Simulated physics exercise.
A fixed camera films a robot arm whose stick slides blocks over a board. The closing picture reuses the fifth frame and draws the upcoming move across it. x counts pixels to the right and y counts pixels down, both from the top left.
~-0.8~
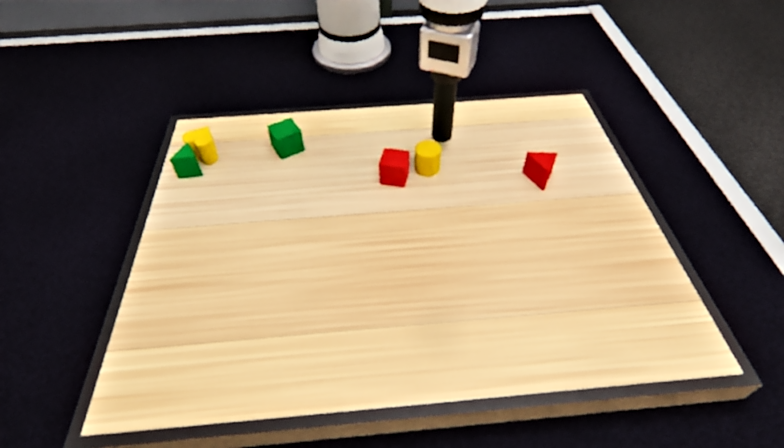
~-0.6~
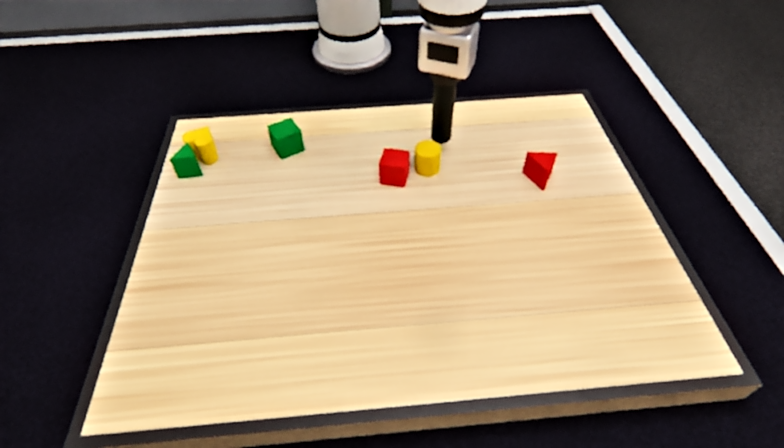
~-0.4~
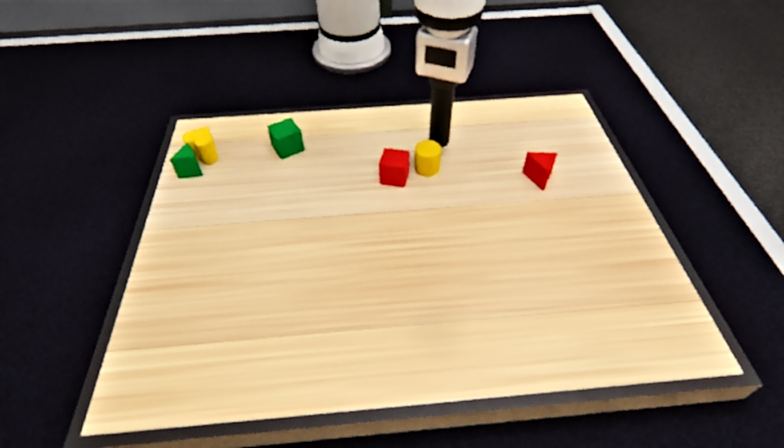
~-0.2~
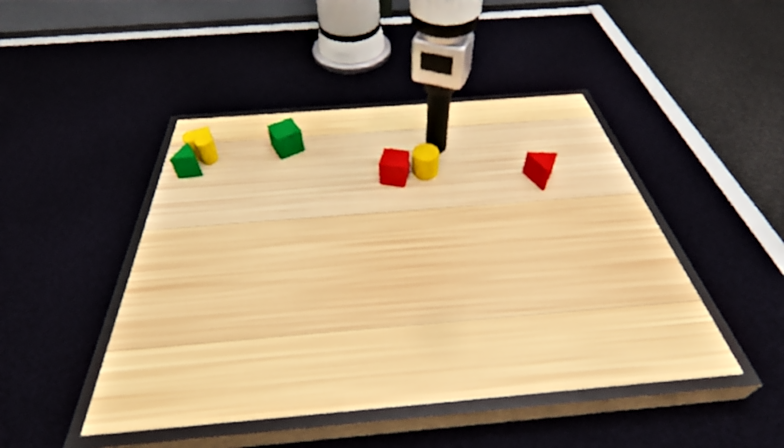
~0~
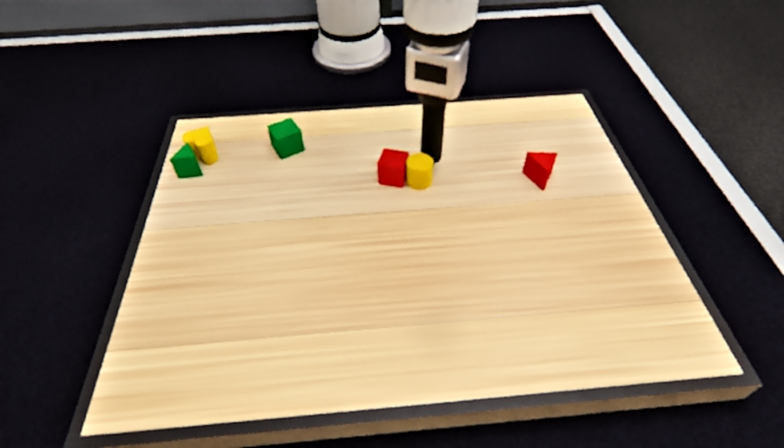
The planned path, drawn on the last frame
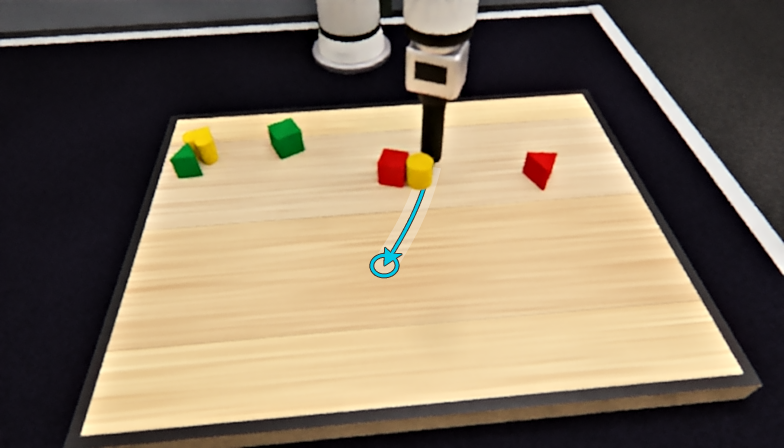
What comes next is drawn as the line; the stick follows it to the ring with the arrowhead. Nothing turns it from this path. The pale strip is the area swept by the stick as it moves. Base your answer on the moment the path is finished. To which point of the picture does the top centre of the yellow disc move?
I'd guess (377, 208).
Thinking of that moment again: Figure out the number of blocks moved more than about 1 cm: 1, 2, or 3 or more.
I foresee one block being moved.
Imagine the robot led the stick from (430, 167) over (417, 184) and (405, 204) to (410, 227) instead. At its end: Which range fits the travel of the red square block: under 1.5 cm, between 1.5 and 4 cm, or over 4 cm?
The displacement of the red square block is below 1.5 cm.
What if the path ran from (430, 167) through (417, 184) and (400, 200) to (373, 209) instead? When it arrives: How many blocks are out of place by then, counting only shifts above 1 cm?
I expect just one block to be moved by more than 1 cm.
The drawn path runs from (430, 167) via (414, 213), ending at (384, 265).
On the path given first. One third of the way, stick (421, 189); yellow disc (401, 188).
Two thirds of the way, stick (405, 222); yellow disc (379, 207).
At the end, stick (384, 257); red square block not moved; yellow disc (377, 208).
